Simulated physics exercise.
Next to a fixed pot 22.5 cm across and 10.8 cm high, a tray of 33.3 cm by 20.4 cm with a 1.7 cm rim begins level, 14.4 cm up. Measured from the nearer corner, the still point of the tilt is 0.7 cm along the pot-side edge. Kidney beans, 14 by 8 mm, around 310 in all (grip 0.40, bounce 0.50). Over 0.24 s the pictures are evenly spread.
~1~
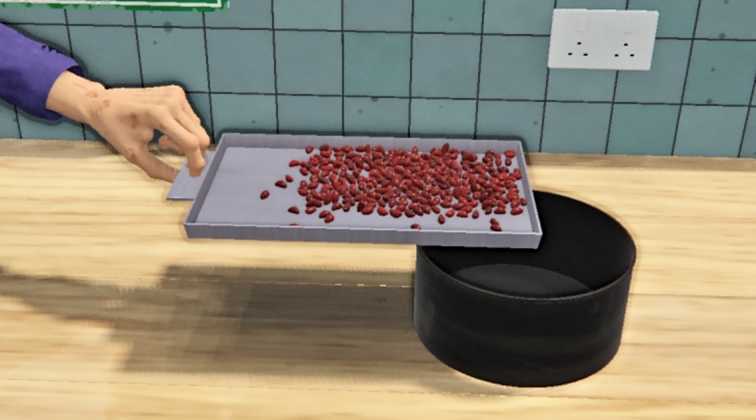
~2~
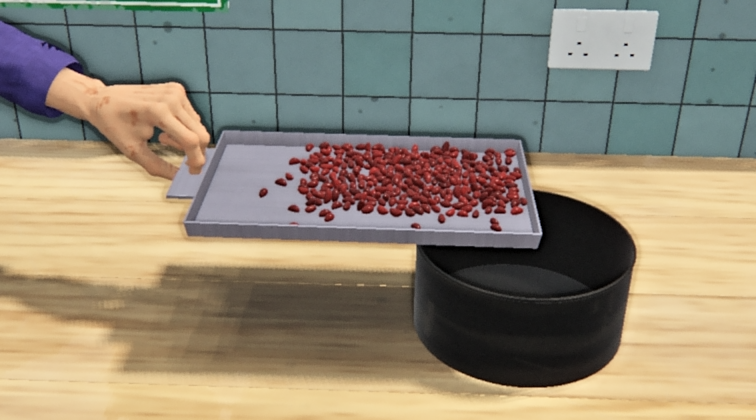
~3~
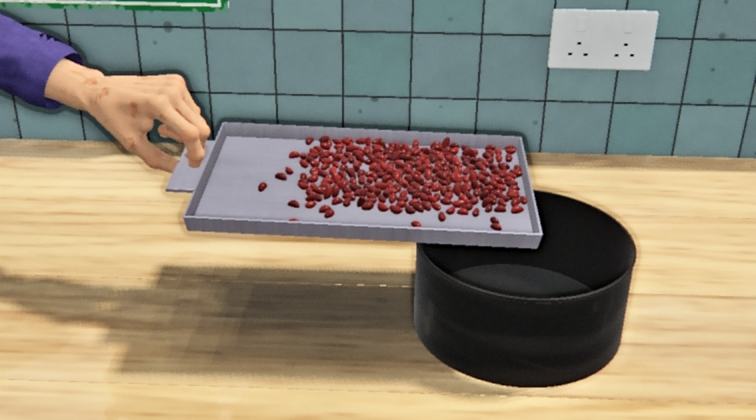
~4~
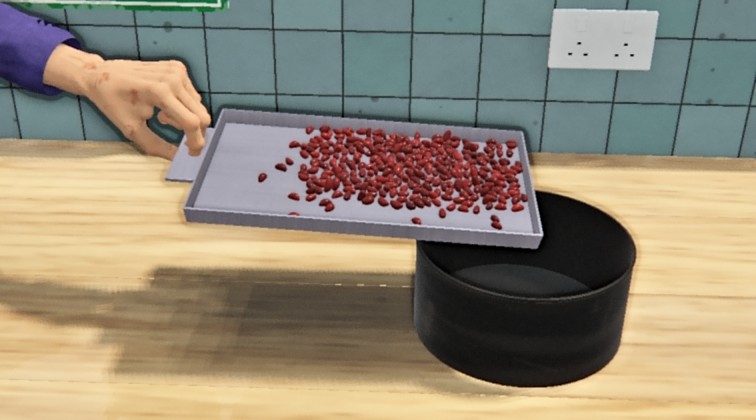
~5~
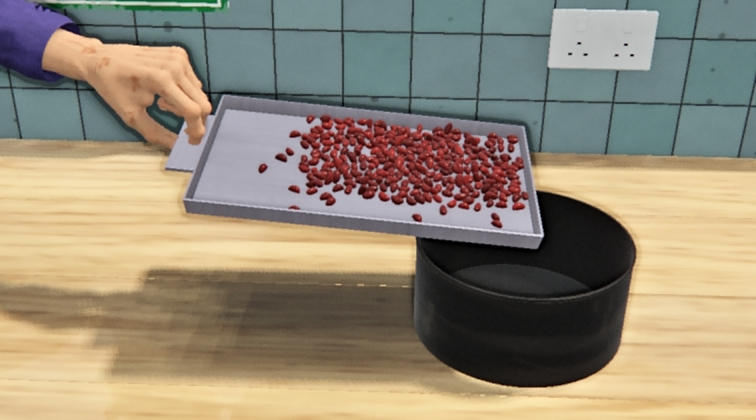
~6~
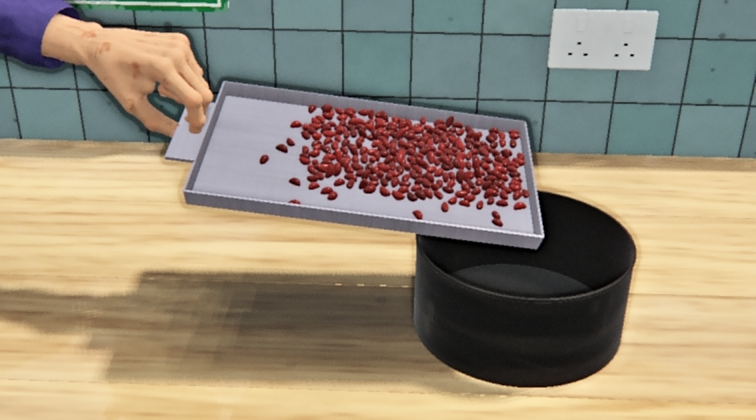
A grey tray scattered with red beans starts level, its right end over the rim of a black pot on a wooden counter, and gradually tilts down toward the right as a hand raises its left end slightly.
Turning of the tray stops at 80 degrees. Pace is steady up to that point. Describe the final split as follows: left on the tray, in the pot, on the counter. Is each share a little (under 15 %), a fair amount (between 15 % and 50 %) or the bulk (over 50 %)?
Tray: A little; pot: A fair amount; counter: The bulk.
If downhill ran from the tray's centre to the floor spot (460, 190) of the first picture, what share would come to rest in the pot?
75 %.
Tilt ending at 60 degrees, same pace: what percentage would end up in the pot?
I'd say close to 25 percent.
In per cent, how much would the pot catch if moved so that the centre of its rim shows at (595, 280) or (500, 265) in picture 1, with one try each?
95 % and 95 %.
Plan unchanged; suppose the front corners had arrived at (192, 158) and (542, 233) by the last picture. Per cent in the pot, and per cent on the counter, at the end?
Split: Pot = 80, counter = 5.
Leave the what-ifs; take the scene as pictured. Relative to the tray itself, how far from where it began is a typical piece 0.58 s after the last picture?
It has moved some 8 cm from its start.
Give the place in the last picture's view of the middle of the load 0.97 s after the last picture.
Expected load position: Near (522, 178).
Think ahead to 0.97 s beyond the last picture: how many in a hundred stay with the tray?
Of the load, some 90 percent.
Then, 0.58 s after the last picture, tilt 43 degrees; the tray holds 100 %, the pot 0 %.
Then, 0.97 s after the last picture, tilt 65 degrees; the tray holds 90 %, the pot 5 %.
Then, 1.44 s after the last picture, tilt 80 degrees; the tray holds 15 %, the pot 30 %.
In the end, tray 5 %, pot 35 %, counter 60 %.
